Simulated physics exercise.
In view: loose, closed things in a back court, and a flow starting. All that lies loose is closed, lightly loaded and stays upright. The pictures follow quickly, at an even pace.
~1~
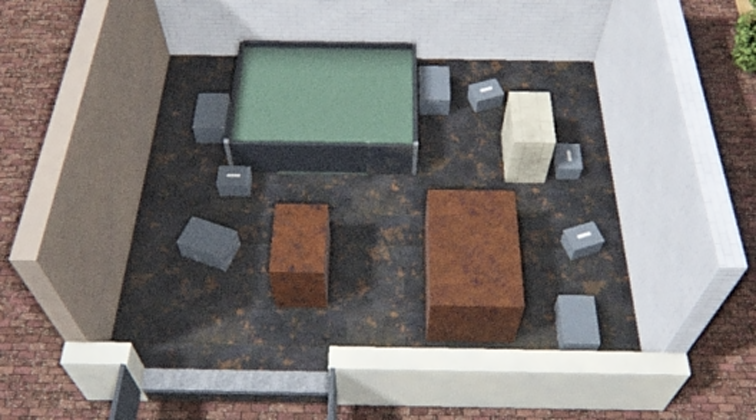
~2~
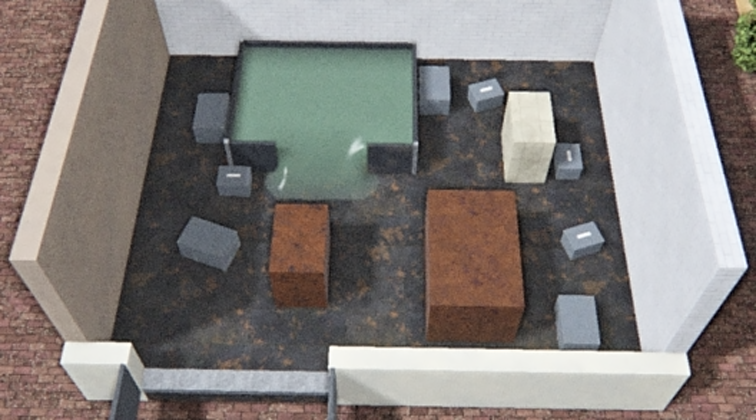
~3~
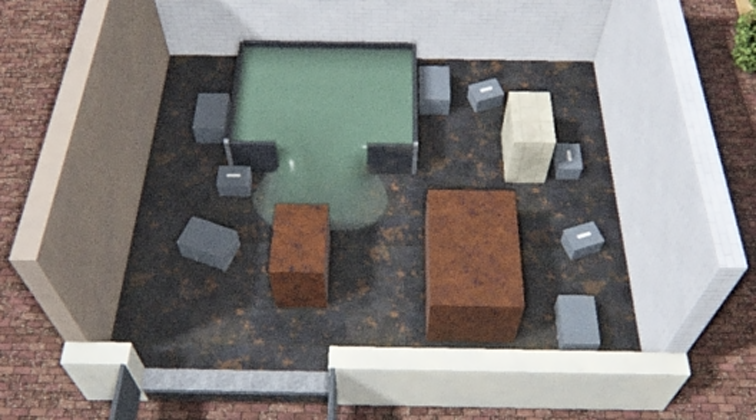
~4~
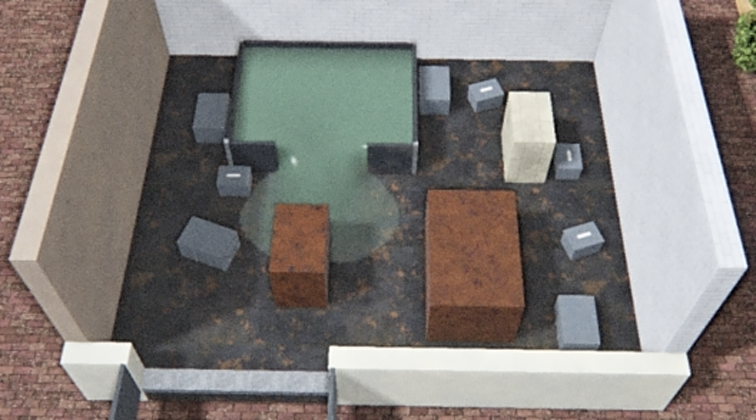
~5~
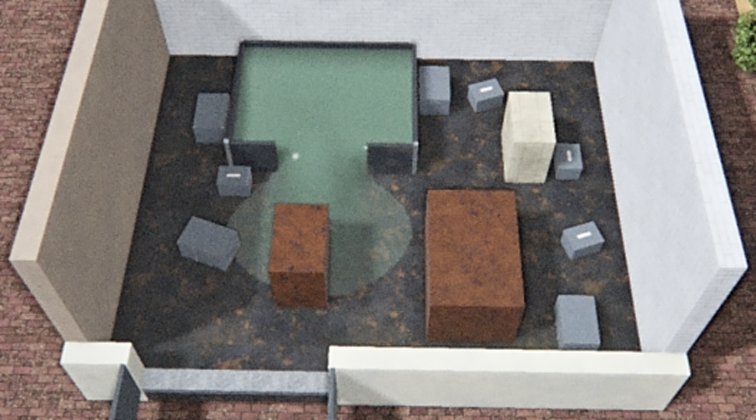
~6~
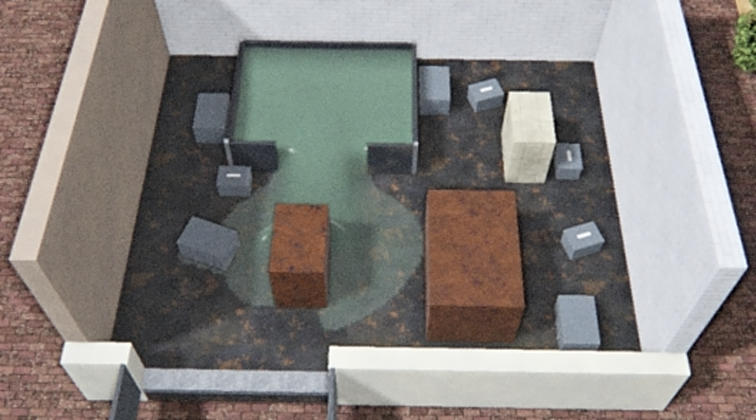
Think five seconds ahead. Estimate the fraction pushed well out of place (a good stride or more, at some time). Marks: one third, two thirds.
It is not even a third.
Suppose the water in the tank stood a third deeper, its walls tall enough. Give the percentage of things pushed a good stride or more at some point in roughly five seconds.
Some 20 per cent.
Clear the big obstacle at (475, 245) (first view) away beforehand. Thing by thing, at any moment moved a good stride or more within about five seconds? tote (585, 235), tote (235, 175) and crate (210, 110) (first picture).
In that order: Pushed that far, no, less than that.
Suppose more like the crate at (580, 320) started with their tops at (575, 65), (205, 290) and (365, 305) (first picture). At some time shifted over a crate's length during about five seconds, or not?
One after the other: Less than that, swept aside, that far or more.
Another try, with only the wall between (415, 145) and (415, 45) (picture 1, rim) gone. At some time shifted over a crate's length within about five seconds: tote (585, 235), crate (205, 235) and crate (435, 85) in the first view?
One after the other: Pushed that far, less than that, yes.
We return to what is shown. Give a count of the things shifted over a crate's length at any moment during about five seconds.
The number is 1.
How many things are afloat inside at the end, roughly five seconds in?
That makes 1.
A moment on, 0 of 8 are well off their spots; 0 afloat.
Next, 1 of 8 are well off their spots; 0 afloat.
Later, 1 of 8 are well off their spots; 1 afloat.
In the end, 1 of 8 are well off their spots, and 1 have been at some point; 1 afloat.
